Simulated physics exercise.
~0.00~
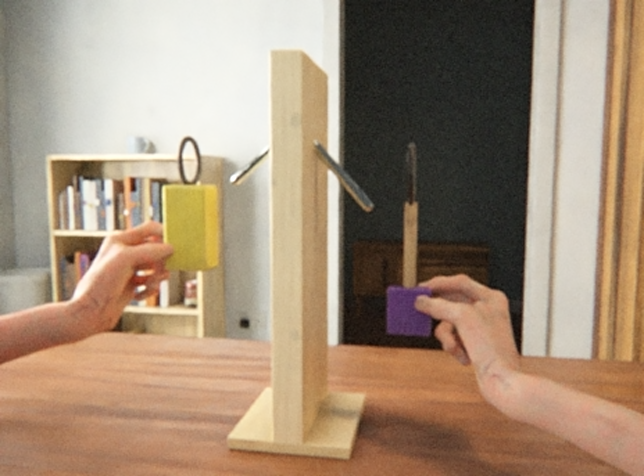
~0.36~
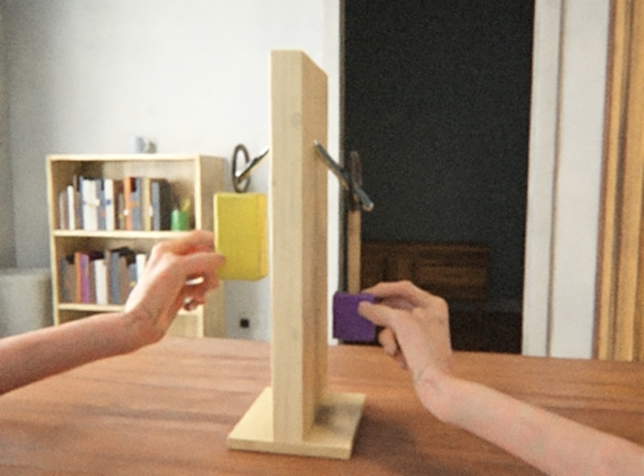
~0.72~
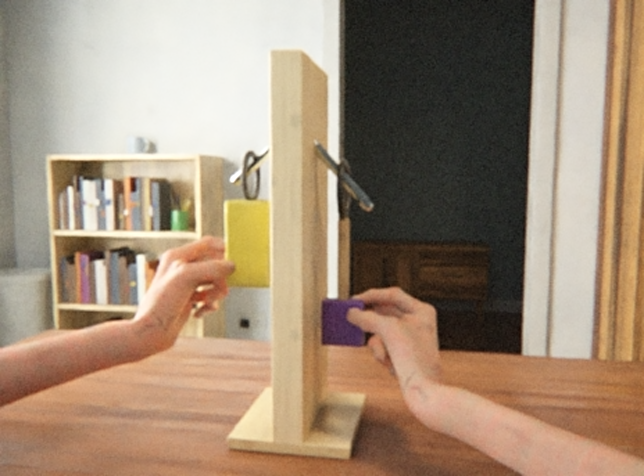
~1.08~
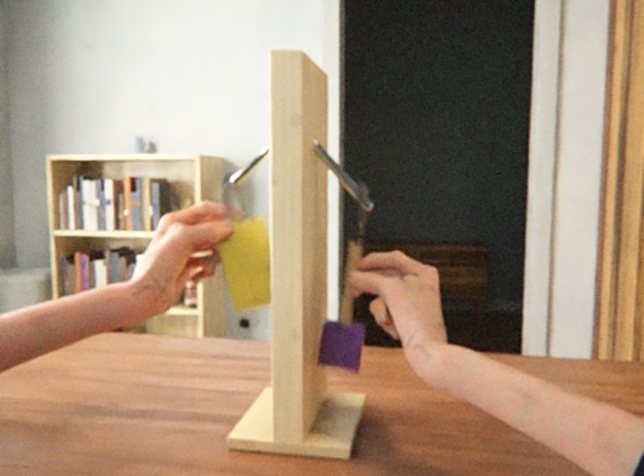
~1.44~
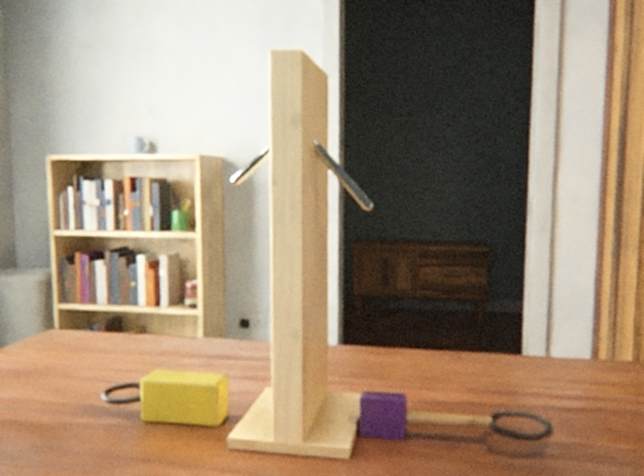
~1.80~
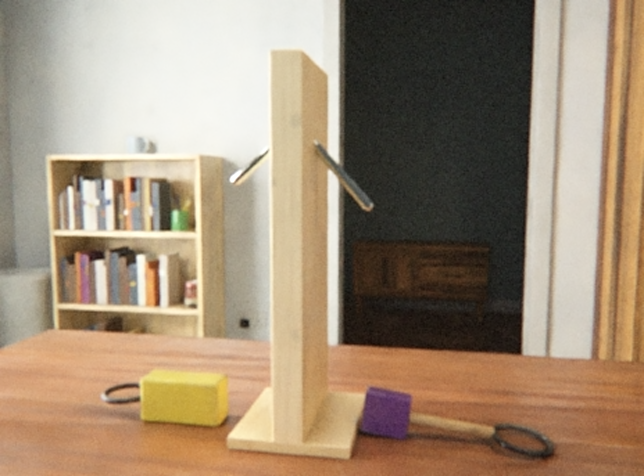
A yellow block and a purple brush, each with a ring, were held up to the downward-slanting pegs of a wooden stand by two hands, but once released, both slid off and ended up lying on the table on either side.
